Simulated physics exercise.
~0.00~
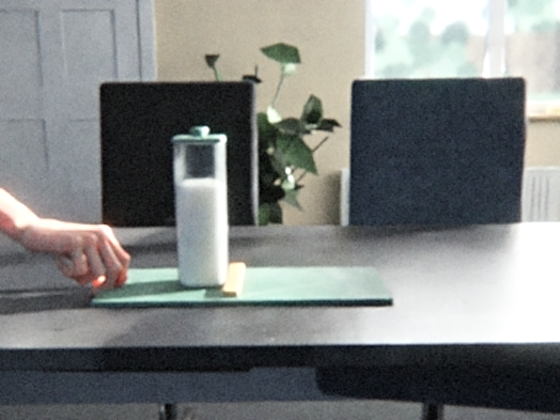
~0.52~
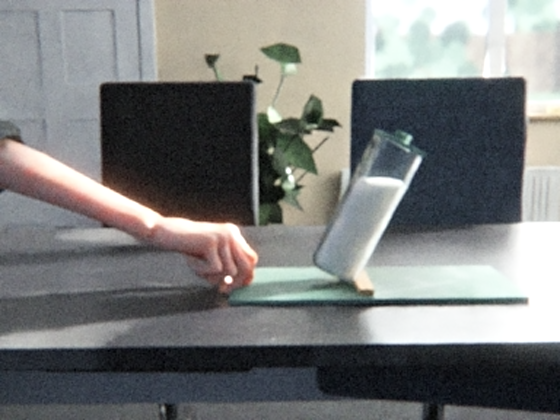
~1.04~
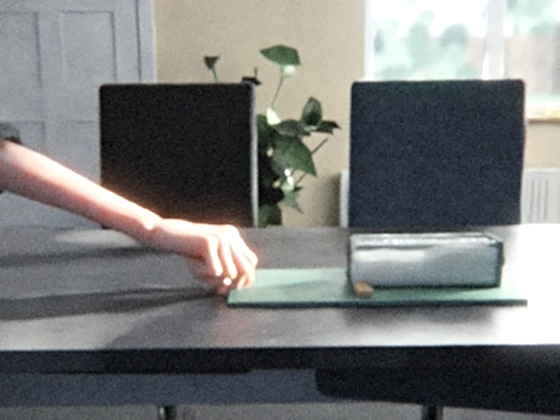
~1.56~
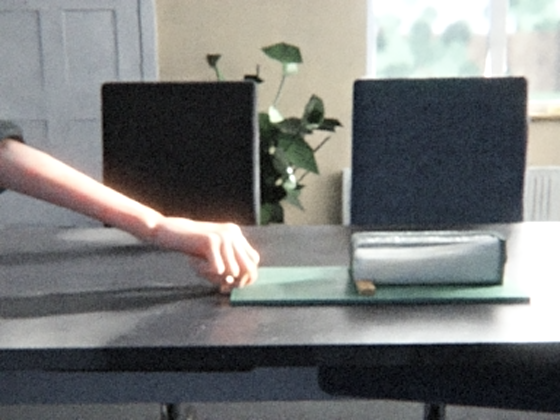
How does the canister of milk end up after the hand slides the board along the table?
It falls over to the right and ends up lying on its side on the green board, with the milk still inside.
A clear canister of milk with a green lid tipped over as a hand slid the green board beneath it to the right across a dark table. It toppled rightward over a small wooden strip and ended up lying on its side on the board.
